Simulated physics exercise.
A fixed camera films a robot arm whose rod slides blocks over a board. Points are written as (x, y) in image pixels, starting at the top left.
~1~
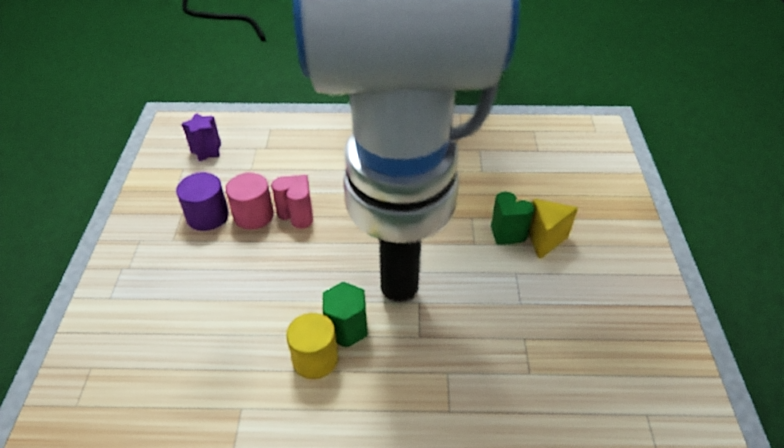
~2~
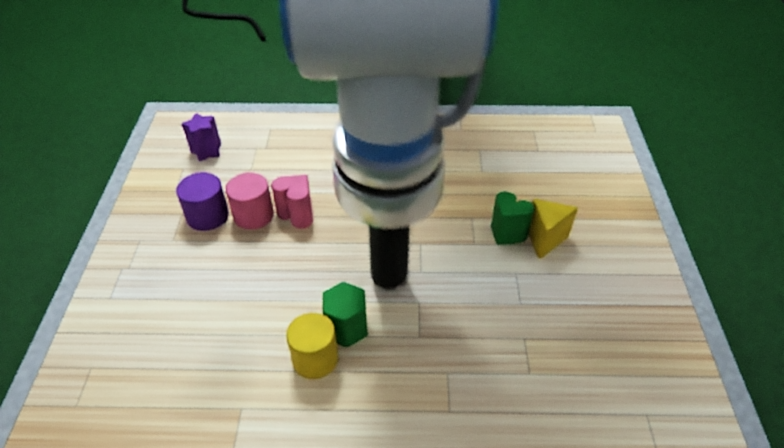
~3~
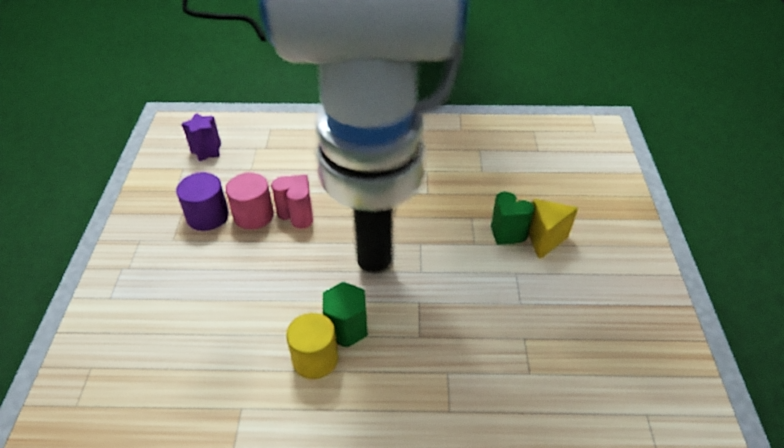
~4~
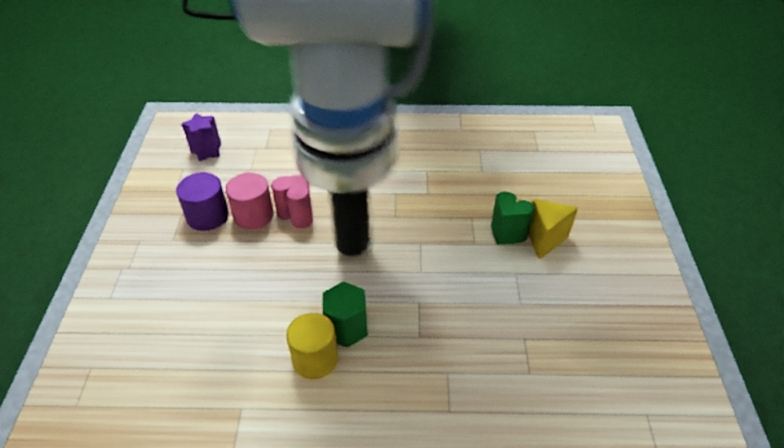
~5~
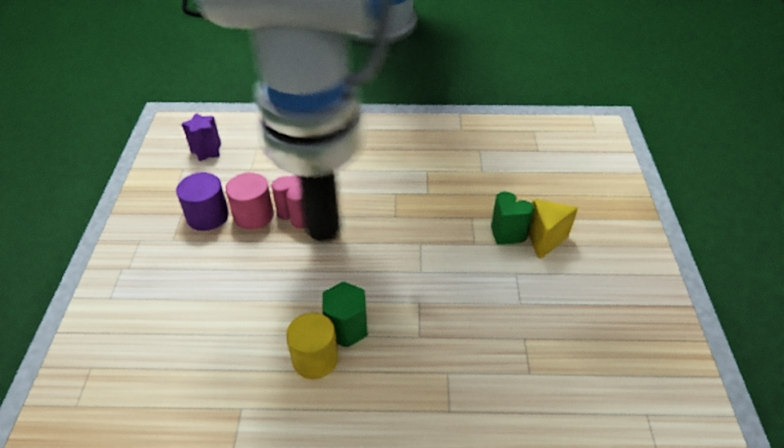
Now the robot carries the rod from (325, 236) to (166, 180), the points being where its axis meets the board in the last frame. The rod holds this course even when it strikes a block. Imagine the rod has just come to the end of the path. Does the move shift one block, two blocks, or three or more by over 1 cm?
Blocks moved: Three or more.
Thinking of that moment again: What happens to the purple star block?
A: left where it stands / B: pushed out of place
Correct choice: A.
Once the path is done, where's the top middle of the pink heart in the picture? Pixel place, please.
(270, 162)
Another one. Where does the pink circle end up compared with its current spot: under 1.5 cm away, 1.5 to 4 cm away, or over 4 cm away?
It ends farther than 4 cm from its spot.
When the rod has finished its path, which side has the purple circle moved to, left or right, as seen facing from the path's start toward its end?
To the left.
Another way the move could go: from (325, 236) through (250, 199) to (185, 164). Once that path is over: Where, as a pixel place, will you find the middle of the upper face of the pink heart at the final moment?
It comes to (264, 151).
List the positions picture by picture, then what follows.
The first picture shows lower end of the rod at (400, 286), tops of blocks, purple circle at (198, 186), purple star block at (198, 122), pink circle at (246, 185), pink heart at (292, 185).
The second picture shows rod at (389, 274), blocks as before.
The third picture shows rod at (375, 259), blocks as before.
The fourth picture shows rod at (353, 243), blocks as before.
The fifth picture shows rod at (324, 228), purple circle at (198, 186), purple star block at (198, 122), pink circle at (246, 185), pink heart at (292, 185).
The first path, step by step. One third of the way, rod at (266, 209); purple circle at (182, 185); pink circle at (227, 179); pink heart at (273, 164), turned 80° clockwise.
Two thirds of the way, rod at (212, 190); purple circle at (153, 184); pink circle at (178, 156); pink heart at (270, 162), turned 105° clockwise.
At the end, rod at (163, 172); purple circle at (153, 184); purple star block not moved; pink circle at (134, 135); pink heart at (270, 162), turned 105° clockwise.
